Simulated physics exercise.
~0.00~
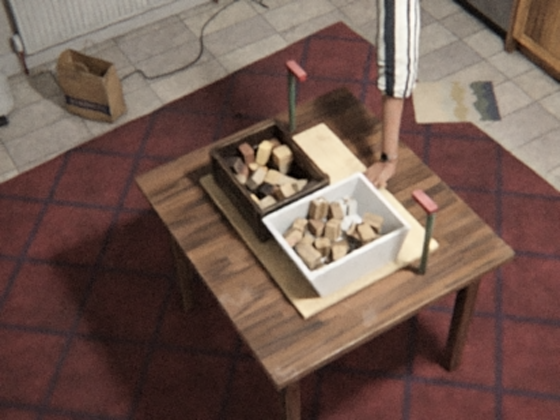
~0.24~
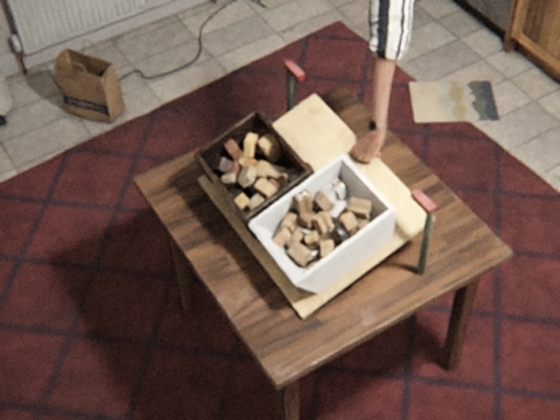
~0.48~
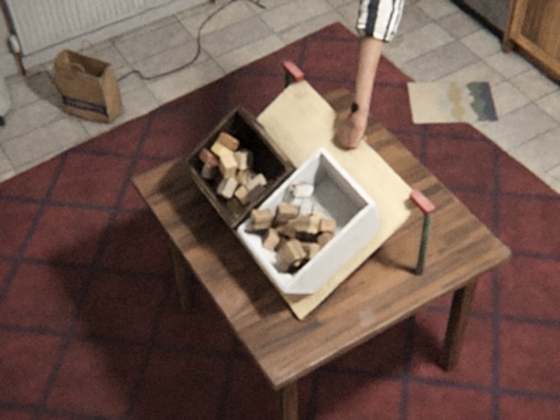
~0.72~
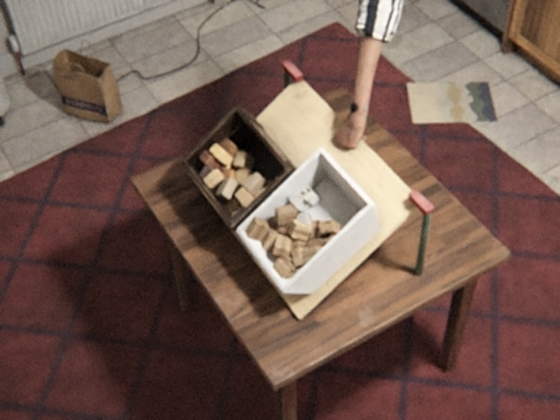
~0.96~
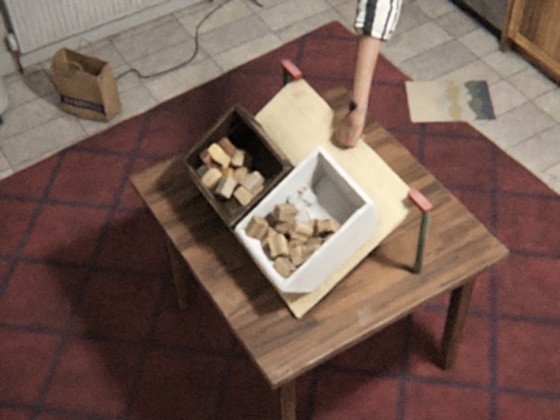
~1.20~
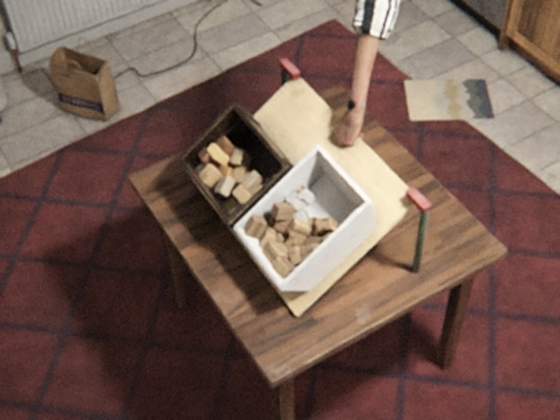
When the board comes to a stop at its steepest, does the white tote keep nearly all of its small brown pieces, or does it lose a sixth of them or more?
It keeps them, losing fewer than a sixth. The pieces bunch toward the lower end but stay behind its walls, and none are seen lying on the table.
